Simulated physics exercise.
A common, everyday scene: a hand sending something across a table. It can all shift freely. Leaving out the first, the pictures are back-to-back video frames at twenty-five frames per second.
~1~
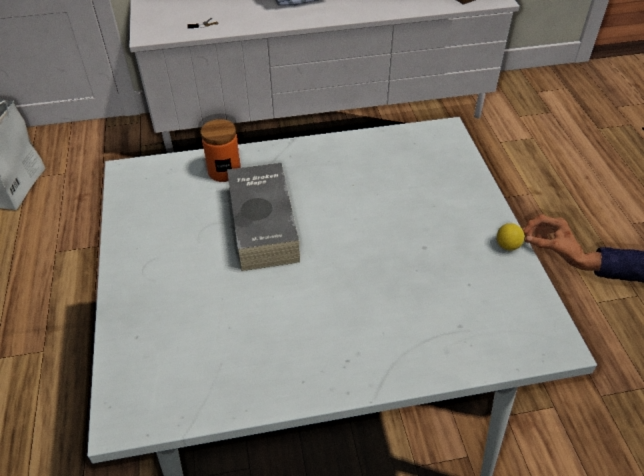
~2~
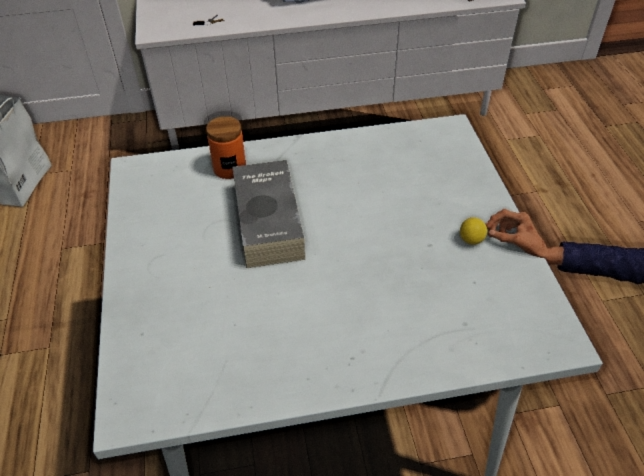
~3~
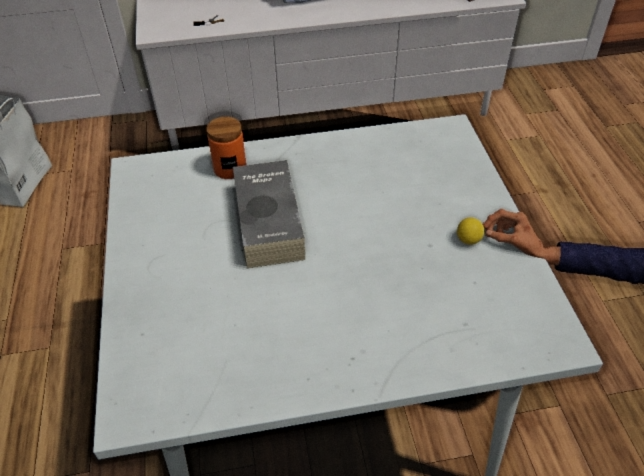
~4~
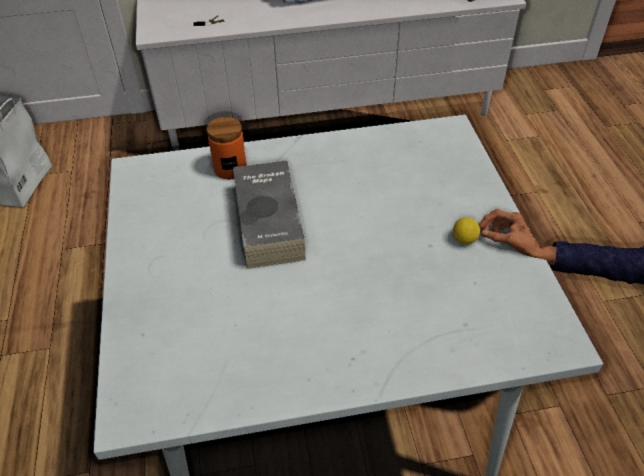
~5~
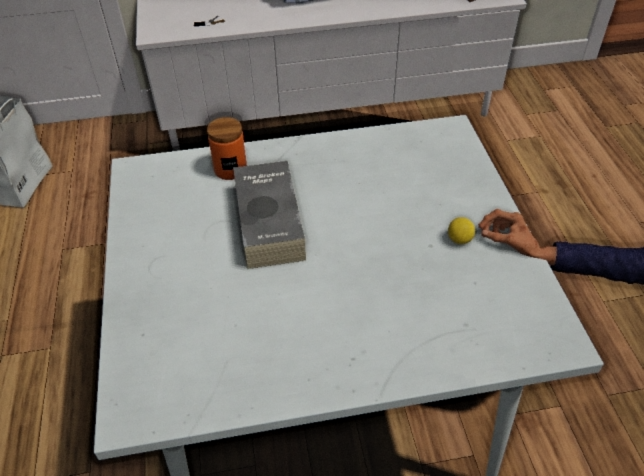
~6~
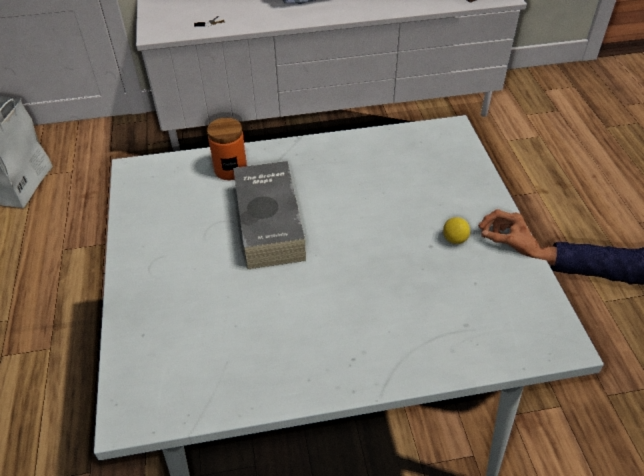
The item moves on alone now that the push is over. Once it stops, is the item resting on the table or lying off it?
It is resting on the table.
Then, 0.20 s past the last view, yellow lemon displaced about its own width near (433, 229).
Then, 0.60 s past the last view, yellow lemon displaced well along near (392, 225).
Then, 1.10 s past the last view, yellow lemon displaced well along near (352, 222).
Then, 1.60 s past the last view, yellow lemon displaced well along near (323, 220).
Finally, moved from the start, yellow lemon. Final places as the last picture's camera would see them, yellow lemon near (313, 218).
